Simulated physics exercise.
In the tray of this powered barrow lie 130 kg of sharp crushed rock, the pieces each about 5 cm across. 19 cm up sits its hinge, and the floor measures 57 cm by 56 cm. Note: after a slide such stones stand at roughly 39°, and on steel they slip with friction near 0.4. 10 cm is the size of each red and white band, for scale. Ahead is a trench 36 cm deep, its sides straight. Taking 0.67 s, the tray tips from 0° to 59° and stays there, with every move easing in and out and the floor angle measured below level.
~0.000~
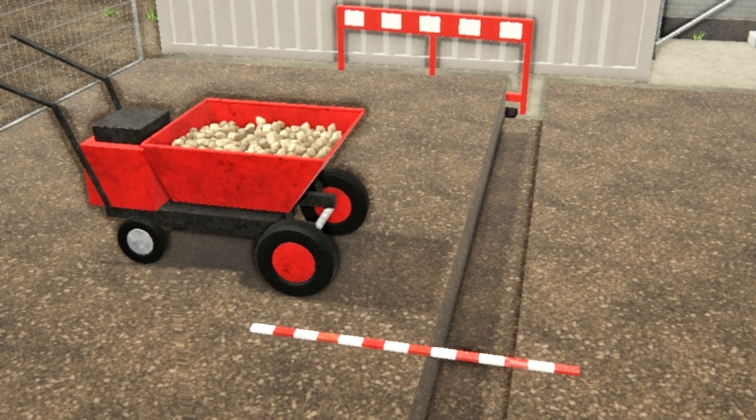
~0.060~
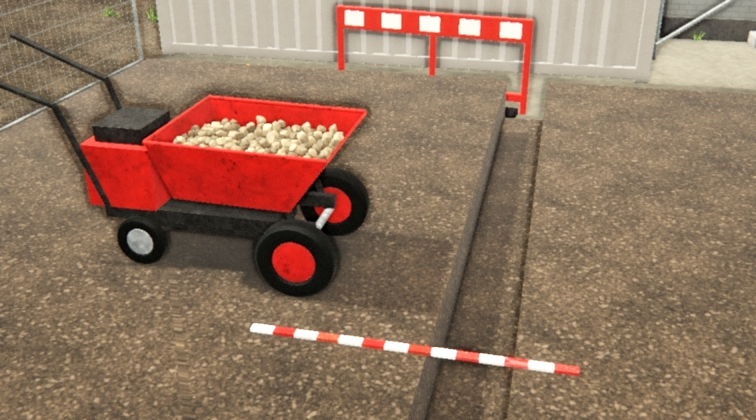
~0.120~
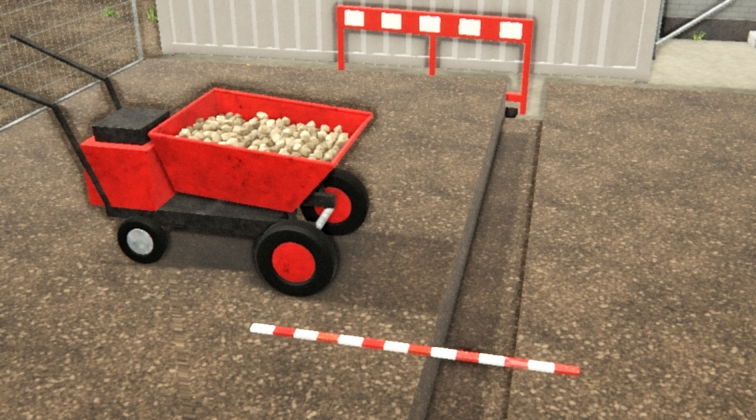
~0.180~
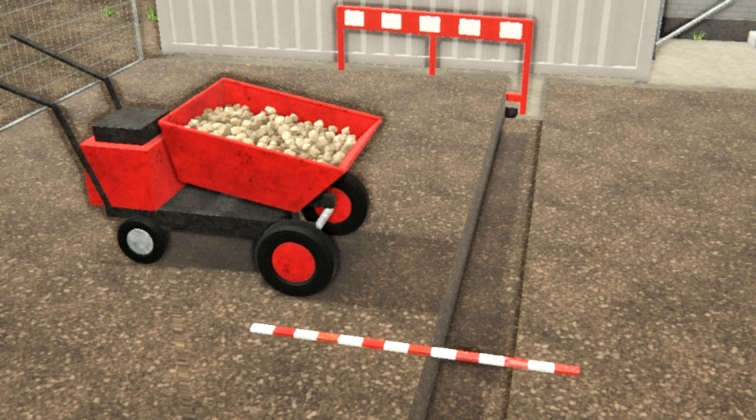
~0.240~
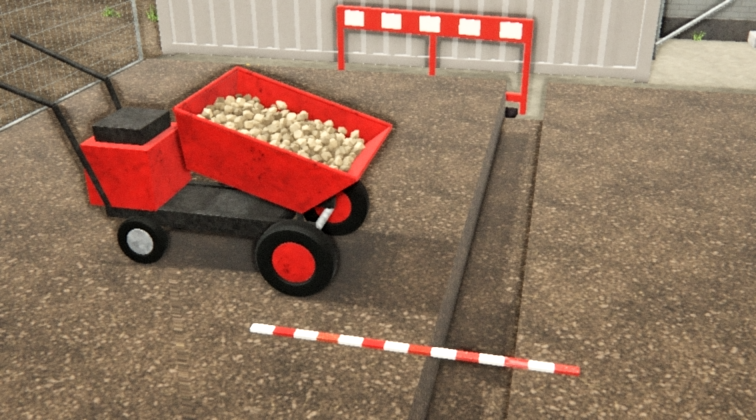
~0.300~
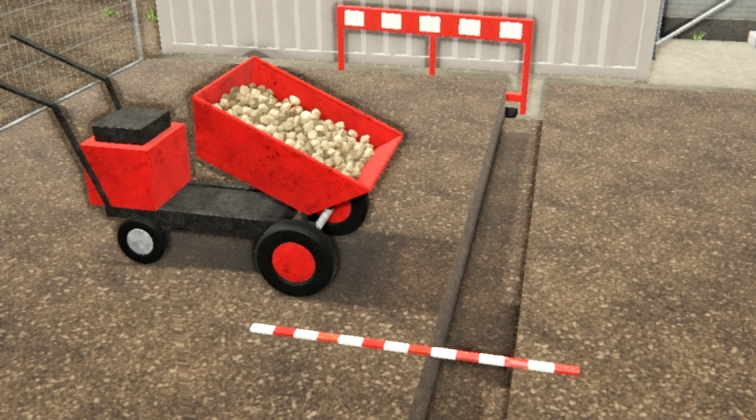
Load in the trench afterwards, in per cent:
33 %.
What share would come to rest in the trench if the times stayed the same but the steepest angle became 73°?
The trench would hold about 80% of it.
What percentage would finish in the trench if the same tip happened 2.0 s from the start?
Then some 15 per cent would.
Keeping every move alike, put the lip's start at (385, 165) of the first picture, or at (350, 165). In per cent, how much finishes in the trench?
20 and 35 %.
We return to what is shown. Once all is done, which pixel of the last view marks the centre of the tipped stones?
The stones end up centred near (486, 340).
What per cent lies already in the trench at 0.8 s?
Close to 0 per cent has got there by then.
After 0.5 s the floor is at 50°; 100 % in the tray; the foremost stones are at (382, 206).
After 0.8 s the floor is at 59°; 96 % in the tray, 3 % short of the trench, 1 % in the trench; the foremost stones are at (452, 254).
After 1.1 s the floor is at 59°; 69 % in the tray, 6 % short of the trench, 25 % in the trench; the foremost stones are at (528, 321).
After 3.1 s the floor is at 59°; 61 % in the tray, 6 % short of the trench, 33 % in the trench; the foremost stones are at (540, 315).
